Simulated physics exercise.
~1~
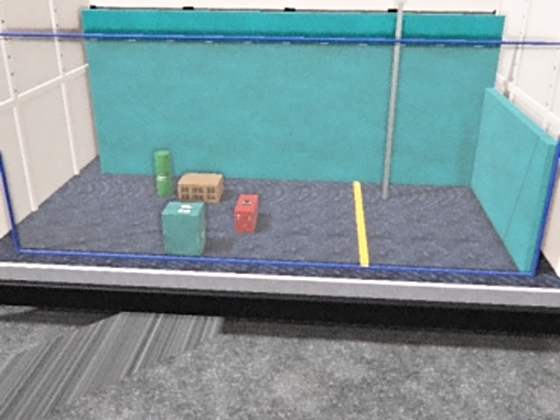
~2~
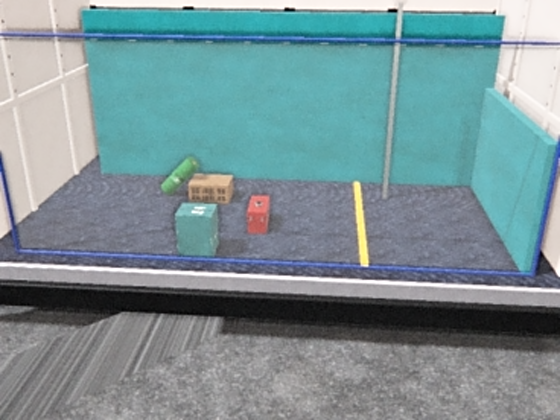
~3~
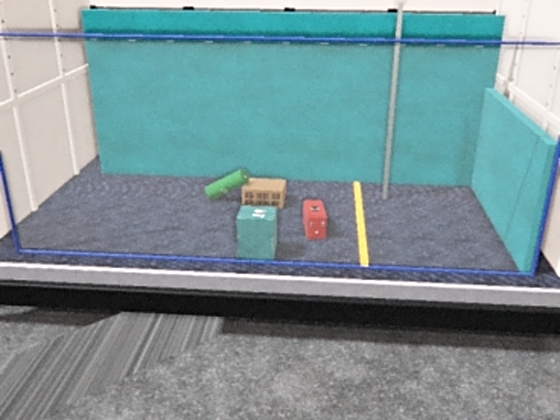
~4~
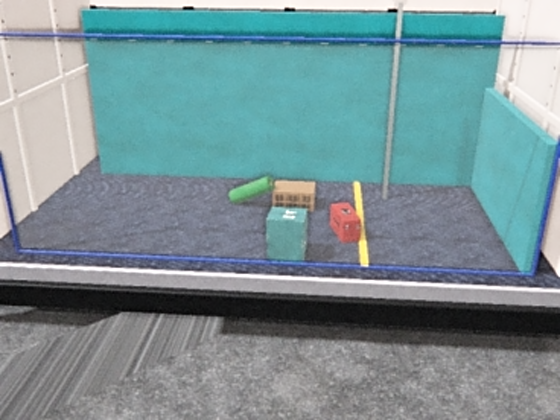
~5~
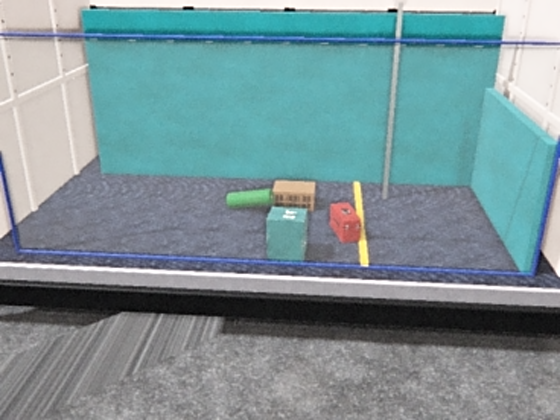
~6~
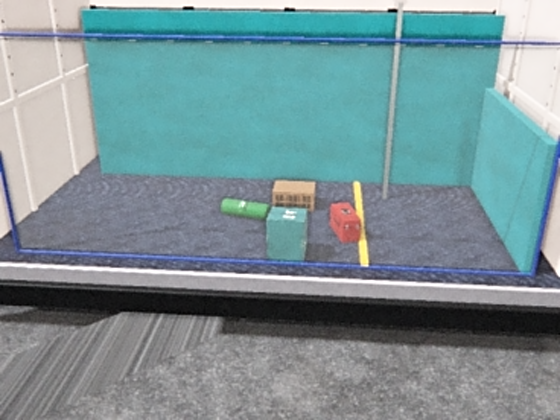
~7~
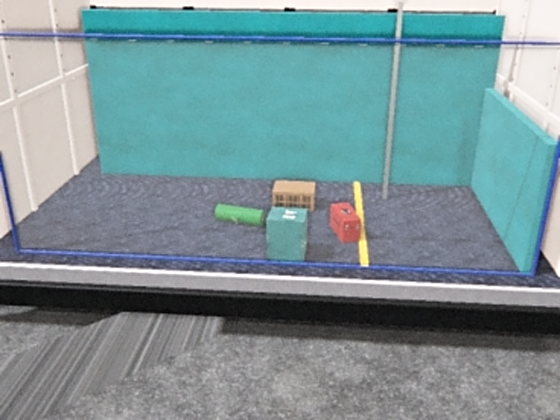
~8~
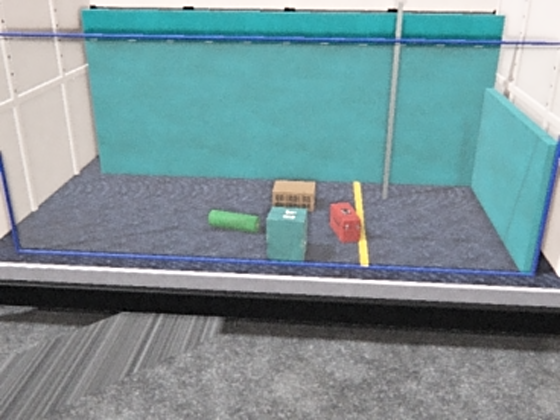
Four objects slide right and stop short of the yellow line as the green roll topples.
